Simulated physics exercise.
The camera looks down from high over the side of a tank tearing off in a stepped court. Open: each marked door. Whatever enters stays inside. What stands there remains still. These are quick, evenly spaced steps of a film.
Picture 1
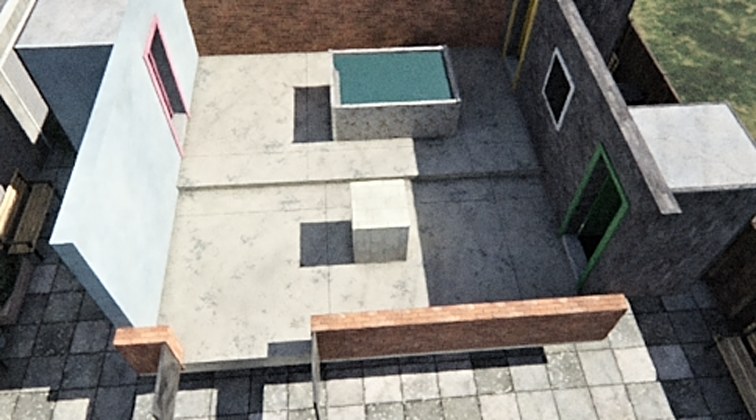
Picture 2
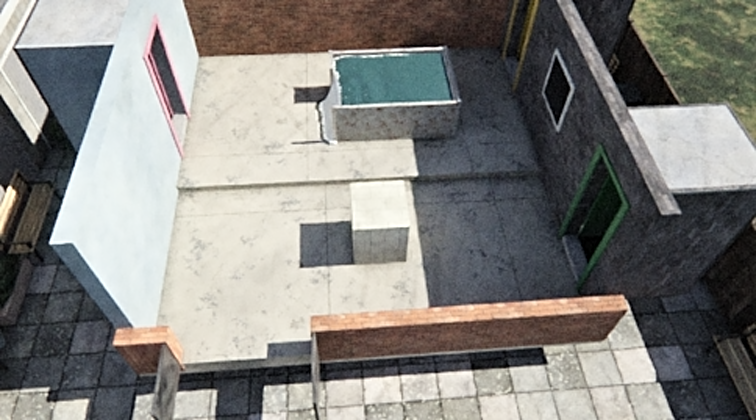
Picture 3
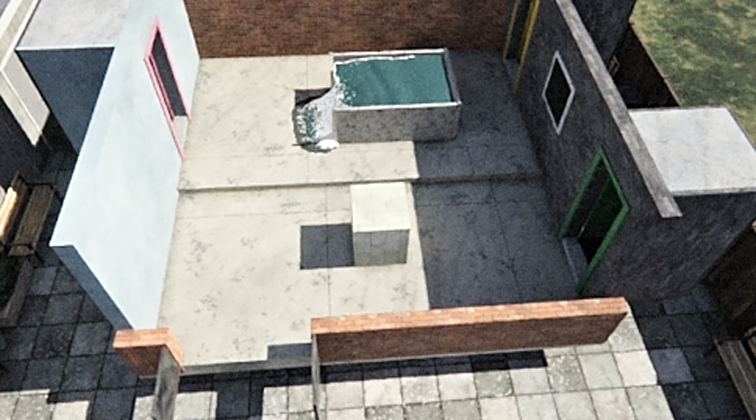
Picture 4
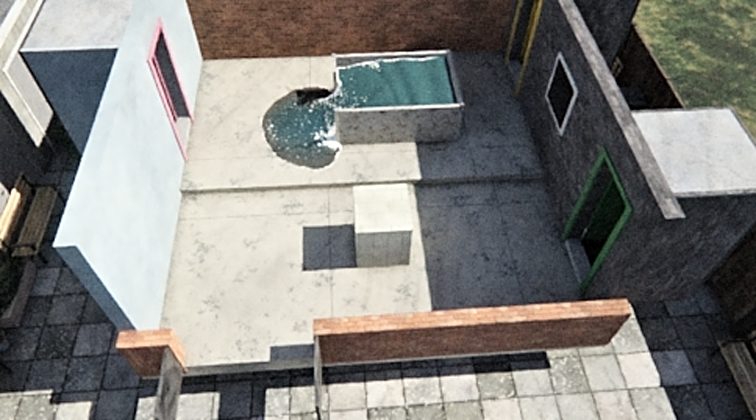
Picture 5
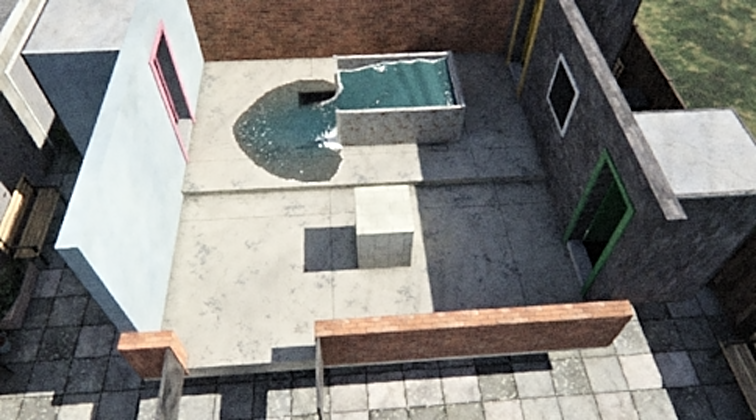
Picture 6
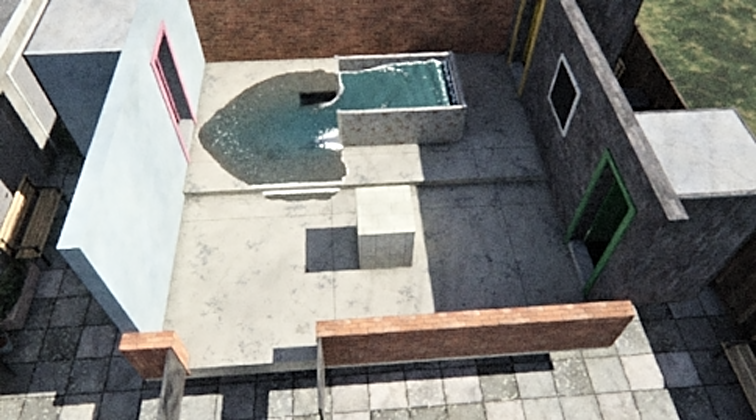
At first, still green-blue water fills a raised tank in a walled, stepped court seen from high above. The tank's left side gives way and water pours out onto the upper level, foaming at the gap. The pool spreads leftward and toward the step, where a thin strip crosses the edge.
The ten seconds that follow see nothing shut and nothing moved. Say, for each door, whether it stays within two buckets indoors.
The green door does not surpass two buckets, the pink door surpasses two buckets, the yellow door does not surpass two buckets.
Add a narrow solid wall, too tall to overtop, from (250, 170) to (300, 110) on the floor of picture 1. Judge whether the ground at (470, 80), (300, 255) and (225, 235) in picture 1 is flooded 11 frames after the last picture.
Untouched, submerged, submerged.
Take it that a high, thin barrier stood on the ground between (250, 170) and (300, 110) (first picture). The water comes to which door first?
It is the one in pink.
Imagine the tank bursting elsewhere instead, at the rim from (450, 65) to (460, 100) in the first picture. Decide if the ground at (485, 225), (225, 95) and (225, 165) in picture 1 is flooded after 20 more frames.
Taking the three spots as listed, they end up inundated, spared and spared.
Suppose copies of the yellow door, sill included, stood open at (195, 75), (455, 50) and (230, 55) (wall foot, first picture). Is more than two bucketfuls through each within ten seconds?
Doors one to three: Beats it / does not reach it / beats it.
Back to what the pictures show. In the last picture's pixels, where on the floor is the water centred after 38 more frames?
I'd point to (313, 144).
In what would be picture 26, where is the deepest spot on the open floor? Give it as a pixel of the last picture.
Pointing at (159, 354).
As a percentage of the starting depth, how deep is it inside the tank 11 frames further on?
About 44 per cent.
A moment on, water covers 30 % of the floor; the green door not reached, the pink door over two buckets in, the yellow door not reached.
Next, water covers 35 % of the floor; the green door not reached, the pink door far over two buckets in, the yellow door not reached.
Then, water covers 40 % of the floor; the green door not reached, the pink door far over two buckets in, the yellow door not reached.
Later, water covers 60 % of the floor; the green door not reached, the pink door far over two buckets in, the yellow door wet at the sill, nothing in.
In the end, water covers 85 % of the floor; the green door wet at the sill, nothing in, the pink door far over two buckets in, the yellow door under two buckets in.
